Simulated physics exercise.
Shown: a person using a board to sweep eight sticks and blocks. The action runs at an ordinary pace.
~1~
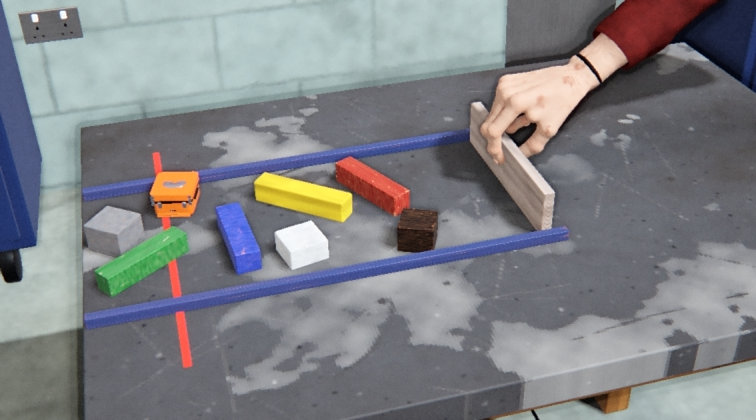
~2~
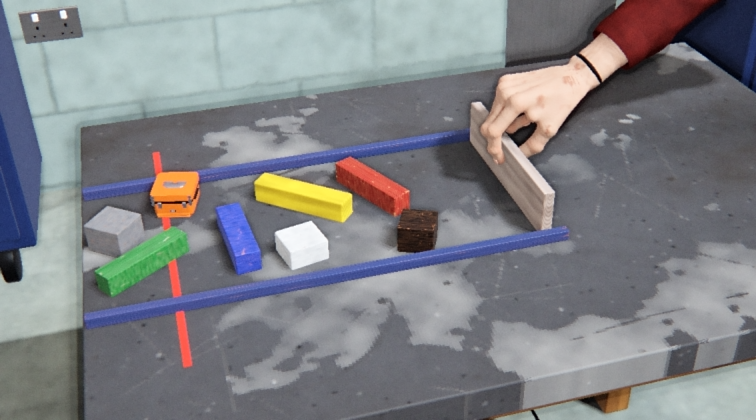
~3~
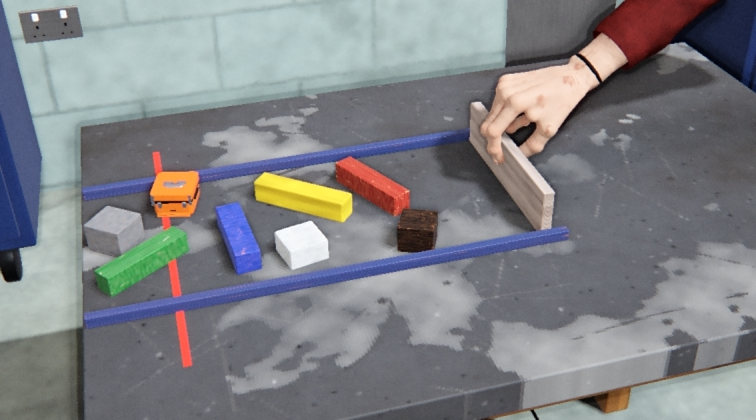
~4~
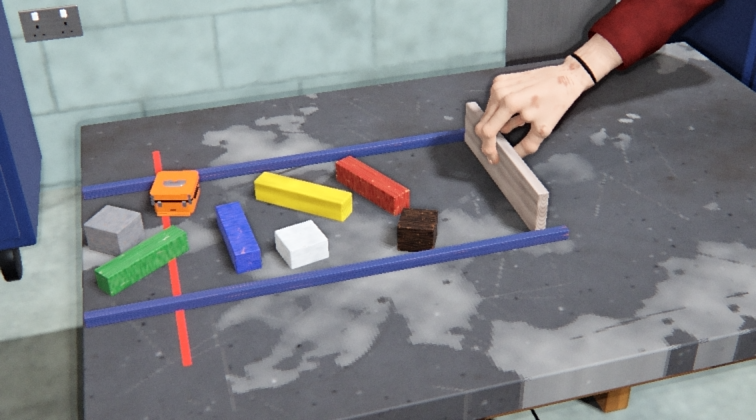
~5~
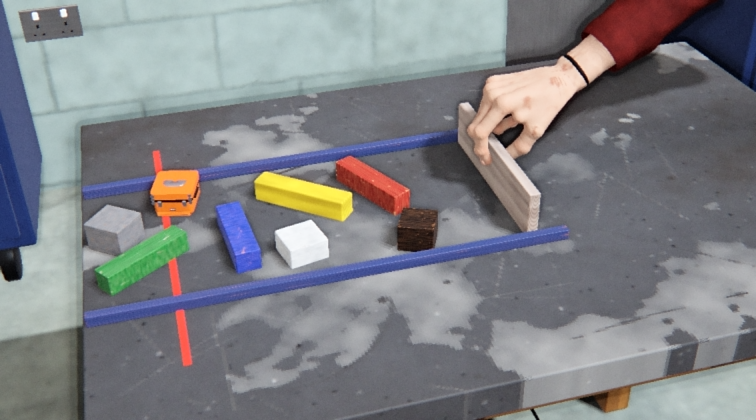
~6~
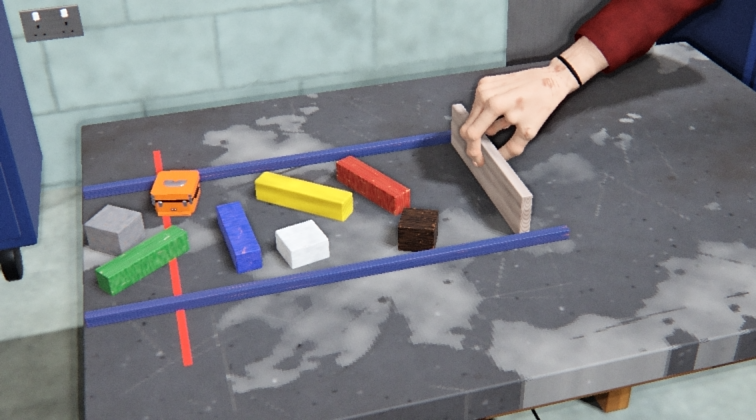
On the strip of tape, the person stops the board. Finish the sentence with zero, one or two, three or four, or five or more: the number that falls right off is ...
The number that falls right off is one or two.
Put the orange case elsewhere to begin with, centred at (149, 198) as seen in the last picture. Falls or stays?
Placed there, it does not drop.
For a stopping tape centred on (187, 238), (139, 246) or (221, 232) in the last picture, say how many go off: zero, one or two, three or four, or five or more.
Counts as listed: 1 or 2 / either three or four / not one.
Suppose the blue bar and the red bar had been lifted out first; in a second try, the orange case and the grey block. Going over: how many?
You'd see 0 fallen, and 1 in the other try.
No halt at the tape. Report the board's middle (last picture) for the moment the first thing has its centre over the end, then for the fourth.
The middle sits near (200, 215) at the first moment and near (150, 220) at the second.
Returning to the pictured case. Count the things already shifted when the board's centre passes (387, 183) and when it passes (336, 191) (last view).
At the first point the count is 2, at the second it's 4.
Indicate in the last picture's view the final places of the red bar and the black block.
One is at about (156, 219), the other at about (156, 283).
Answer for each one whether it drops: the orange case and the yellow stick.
As for the orange case, it is still on top, and the yellow stick is still on top.
Soon after, none off yet; grey block at rest near (116, 231); green bar at rest near (144, 259); orange case at rest near (177, 194).
At rest, the number that fall off is one or two; fallen, green bar and grey block.
